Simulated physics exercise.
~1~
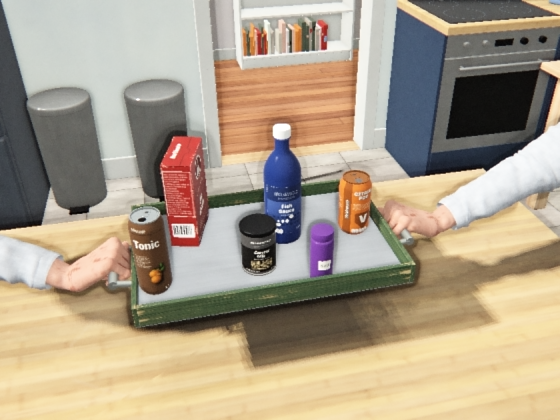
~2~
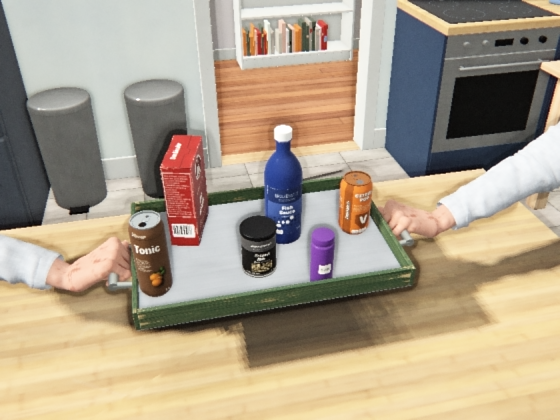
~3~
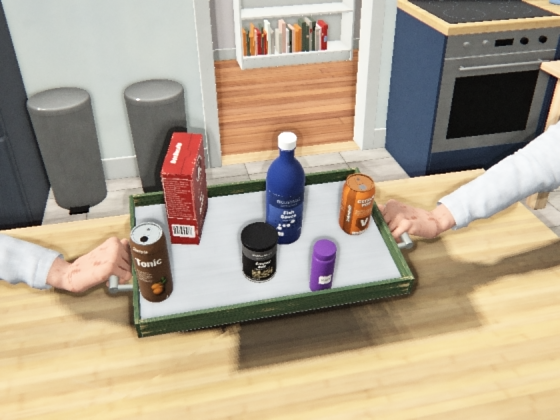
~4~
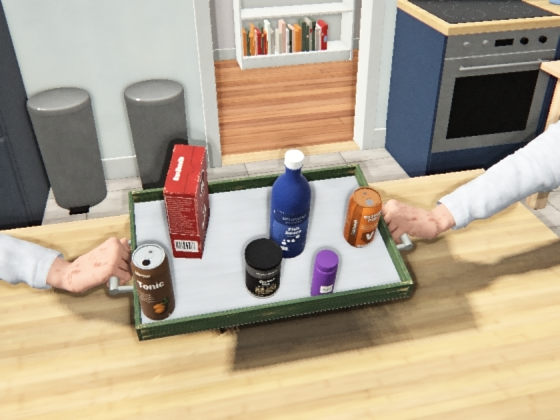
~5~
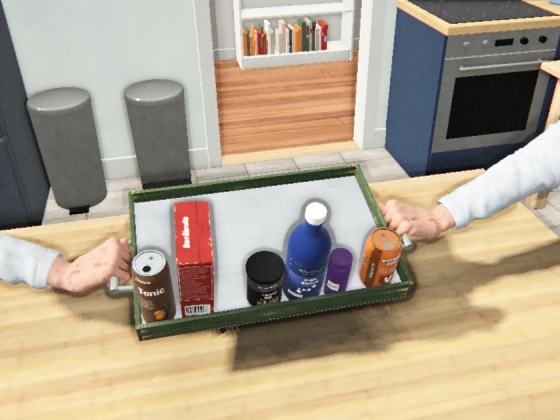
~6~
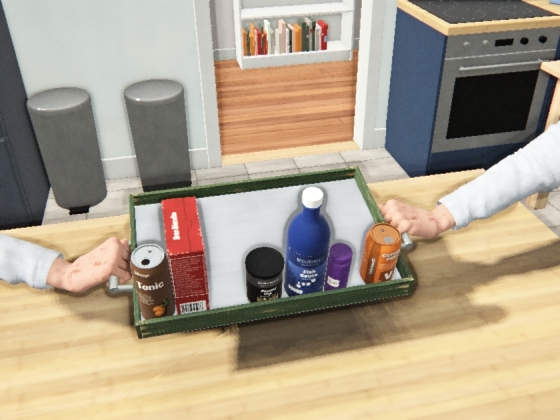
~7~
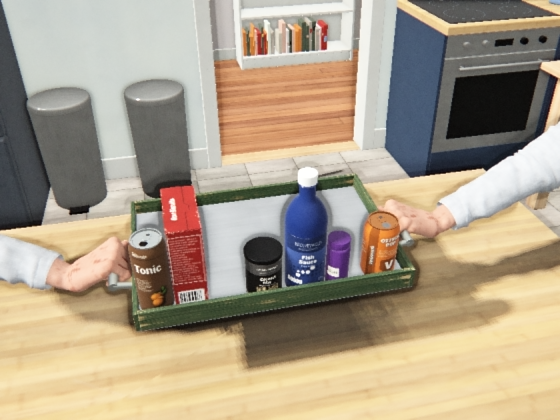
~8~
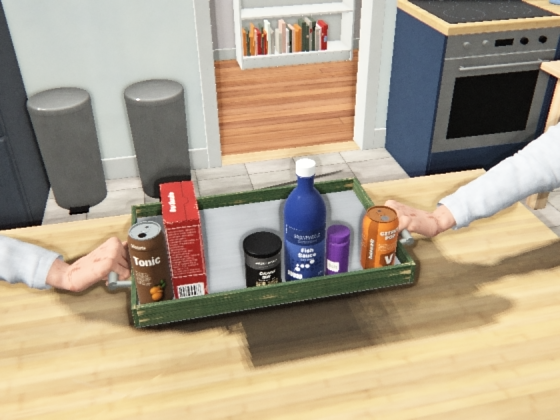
A green-rimmed tray is held by two hands above a pale wooden table in a kitchen, seen from slightly above, with bins, a shelf and an oven behind. On it stand a brown can at the left, a red packet, a black tin, a tall blue bottle, a purple shaker and an orange can at the right. The near side dips, and the packet, bottle and orange can slide toward the viewer while the others shift little. The hands then level the tray, leaving everything upright, lined up along the near rim.
